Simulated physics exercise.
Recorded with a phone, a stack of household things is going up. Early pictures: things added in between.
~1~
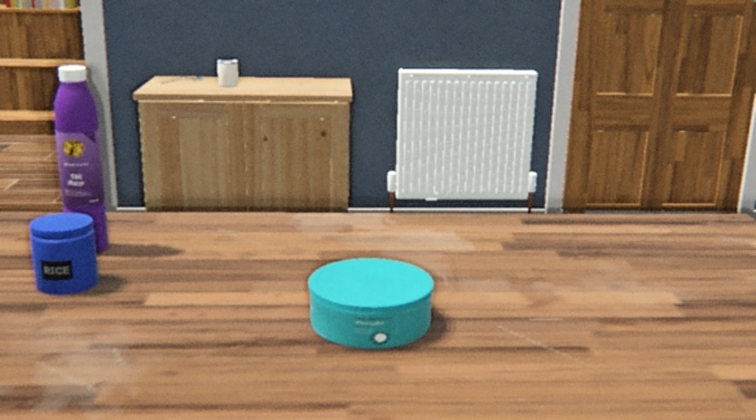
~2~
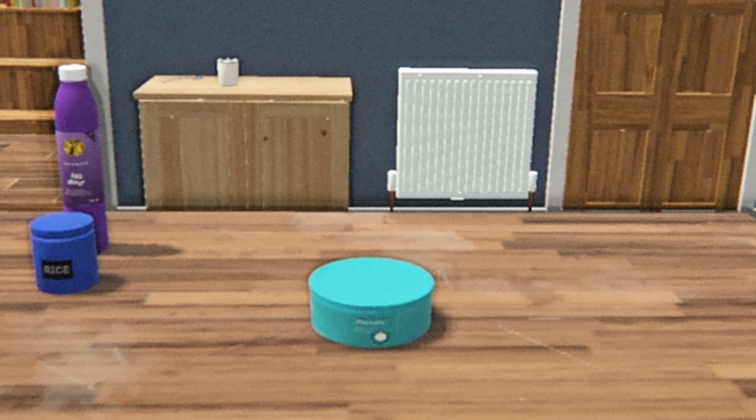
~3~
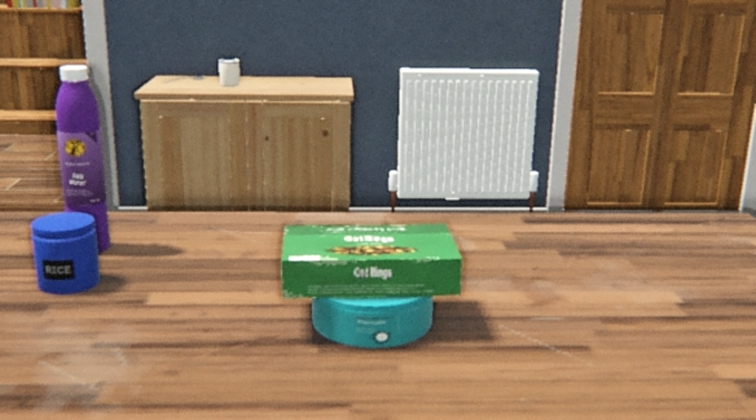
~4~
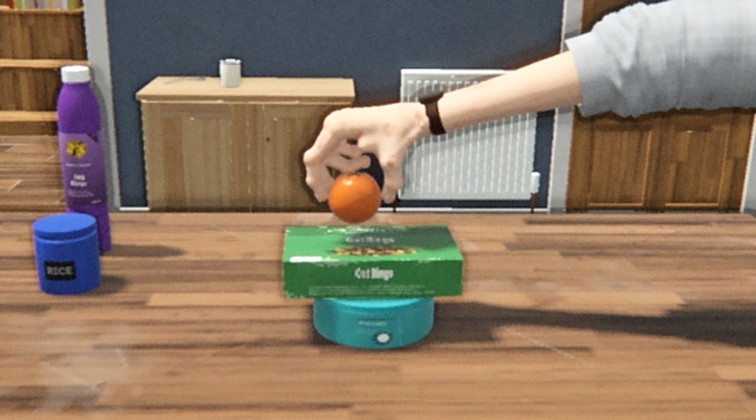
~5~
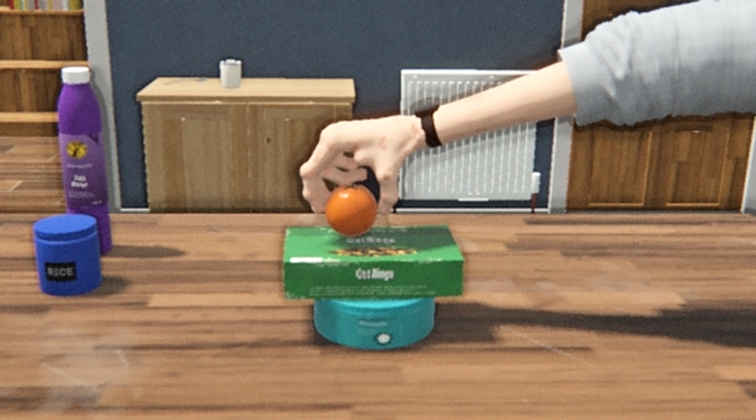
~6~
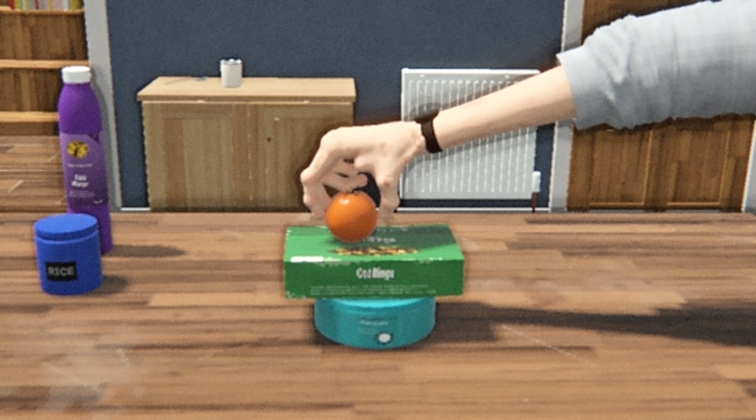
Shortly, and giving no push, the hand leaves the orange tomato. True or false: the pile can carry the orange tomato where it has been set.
True.
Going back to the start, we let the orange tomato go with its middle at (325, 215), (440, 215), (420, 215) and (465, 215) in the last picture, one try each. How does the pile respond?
Try 1: Stable. Try 2: Stable. Try 3: Stable. Try 4: Falls over.
Then, 0.90 s later than the last frame, all is still.
Then, 2.00 s later than the last frame, orange tomato resting near (351, 217).
When it is over, all 5 as before. End places, in pixels of the last picture, orange tomato near (351, 217). The pile holds.
